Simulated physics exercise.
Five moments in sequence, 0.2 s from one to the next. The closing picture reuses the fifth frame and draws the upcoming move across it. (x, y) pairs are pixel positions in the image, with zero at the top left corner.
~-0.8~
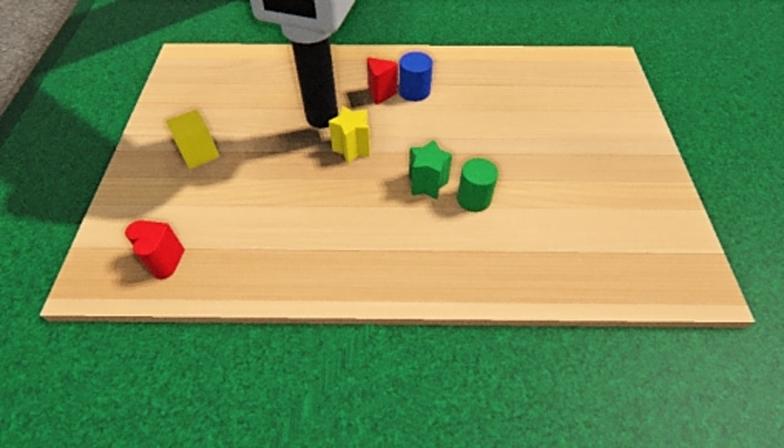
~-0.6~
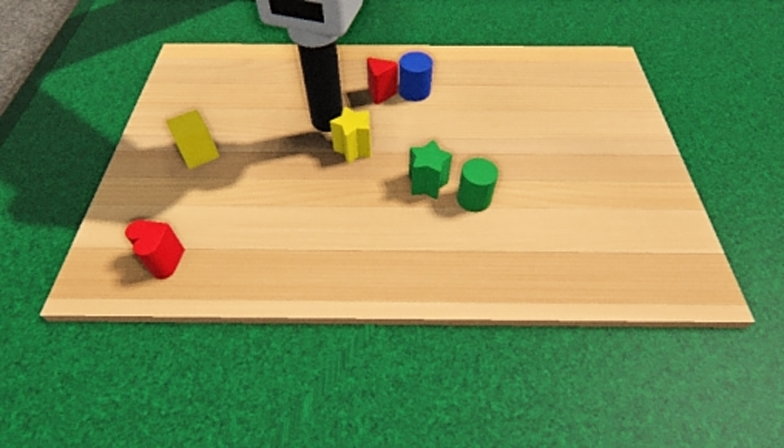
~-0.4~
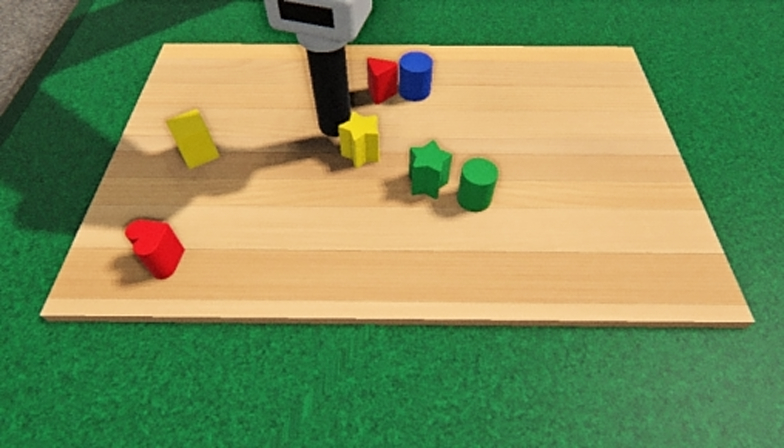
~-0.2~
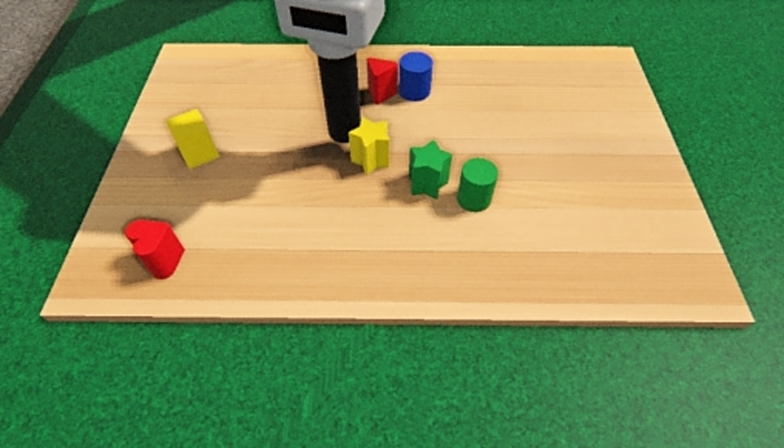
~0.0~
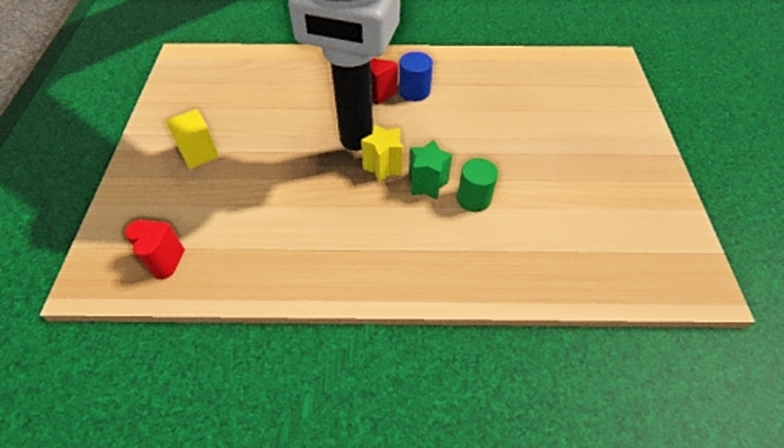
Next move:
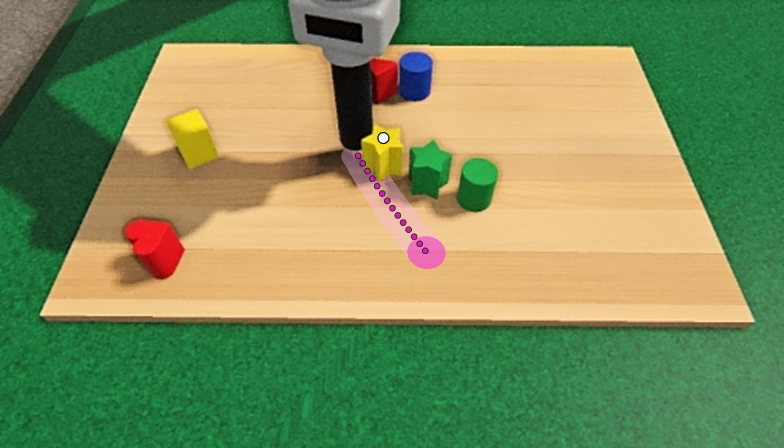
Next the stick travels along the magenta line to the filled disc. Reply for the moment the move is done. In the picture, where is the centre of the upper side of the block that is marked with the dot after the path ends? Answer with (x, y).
Most likely (442, 190).
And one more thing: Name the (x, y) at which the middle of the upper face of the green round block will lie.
Pixel (504, 170).
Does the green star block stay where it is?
I'd say no.
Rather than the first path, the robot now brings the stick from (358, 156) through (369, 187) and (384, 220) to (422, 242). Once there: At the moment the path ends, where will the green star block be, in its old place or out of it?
That one moves away.
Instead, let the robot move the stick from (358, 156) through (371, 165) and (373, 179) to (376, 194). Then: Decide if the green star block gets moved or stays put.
It ends up somewhere else.
Path on the board, from (358, 156) over (377, 186) and (400, 218) to (427, 252); the dot is on the yellow star block.
The first path, step by step. One third of the way, stick at (377, 171); yellow star block at (409, 164), turned 15° anticlockwise; green star block at (444, 160), turned 25° anticlockwise.
Two thirds of the way, stick at (401, 204); yellow star block at (434, 183), turned 45° anticlockwise; green star block at (461, 165), turned 50° anticlockwise; green round block at (503, 170).
At the end, stick at (428, 239); yellow star block at (442, 190), turned 75° anticlockwise; green star block at (461, 165), turned 55° anticlockwise; green round block at (504, 170).
